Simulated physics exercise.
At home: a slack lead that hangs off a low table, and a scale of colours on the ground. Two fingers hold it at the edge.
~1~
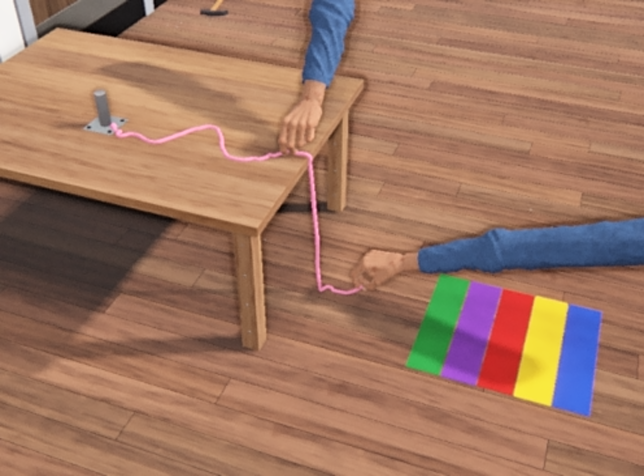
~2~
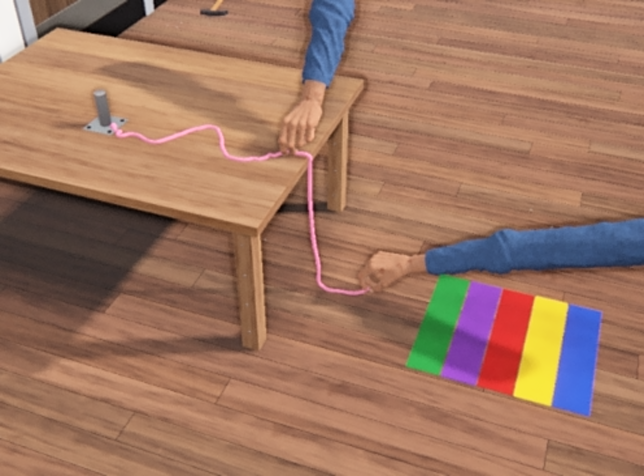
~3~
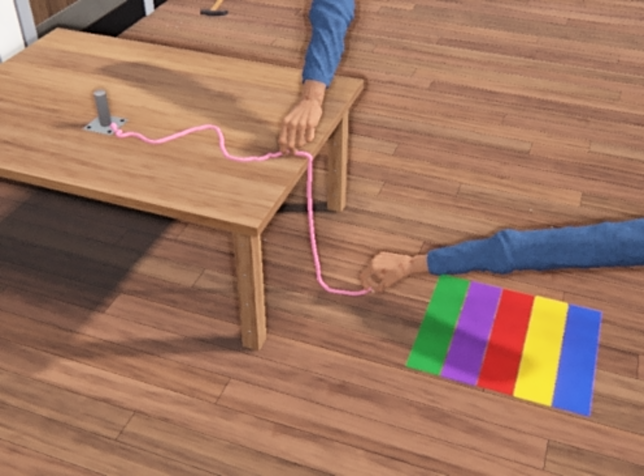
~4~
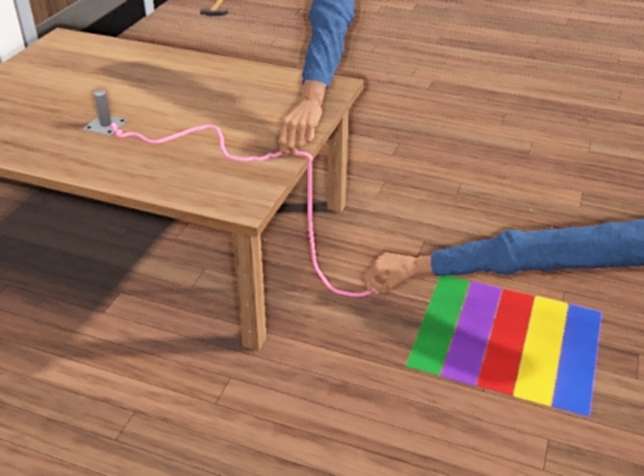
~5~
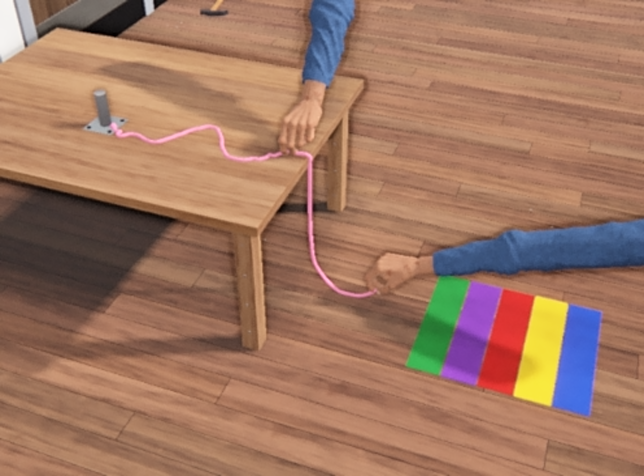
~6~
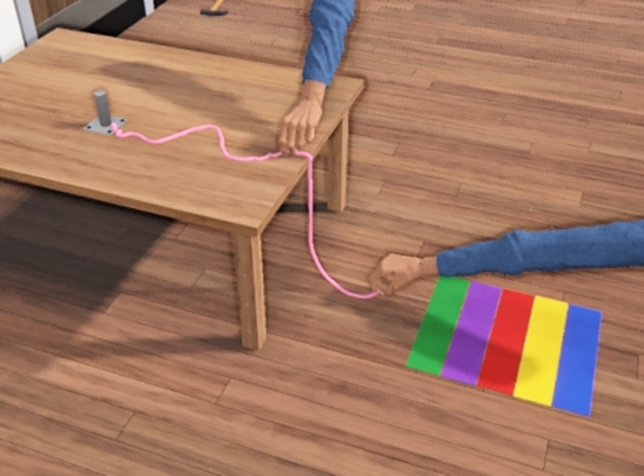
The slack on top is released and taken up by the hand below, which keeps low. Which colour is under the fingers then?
It halts on the yellow strip.
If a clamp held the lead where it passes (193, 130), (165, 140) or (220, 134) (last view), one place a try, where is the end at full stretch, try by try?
Near (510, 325), (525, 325) and (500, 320).
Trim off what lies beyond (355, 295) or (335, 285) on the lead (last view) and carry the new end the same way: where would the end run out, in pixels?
The places are (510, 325) and (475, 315).
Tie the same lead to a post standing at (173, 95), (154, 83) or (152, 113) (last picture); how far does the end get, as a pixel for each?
Near (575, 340), (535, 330) and (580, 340).
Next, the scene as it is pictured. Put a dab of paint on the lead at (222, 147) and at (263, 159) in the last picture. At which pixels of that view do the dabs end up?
About (275, 152), and the other about (327, 172).
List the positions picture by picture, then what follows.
The first picture shows end (362, 287); green (429, 352); purple (464, 361); red (499, 371); yellow (536, 381); blue (574, 391).
The second picture shows end (369, 288); lead through (128, 135) (195, 129) (227, 156) (300, 154) (311, 216) (319, 276).
The third picture shows end (370, 289).
The fourth picture shows end (374, 290); lead through (128, 135) (195, 129) (227, 156) (300, 154) (310, 216) (320, 275).
The fifth picture shows end (376, 290).
The sixth picture shows end (379, 291); lead through (128, 135) (195, 129) (227, 156) (300, 154) (311, 216) (324, 274).
Early on, end near (489, 318); over purple.
Midway, end near (524, 327); over red.
At the end of the slack, end near (545, 332); over yellow. Over yellow.
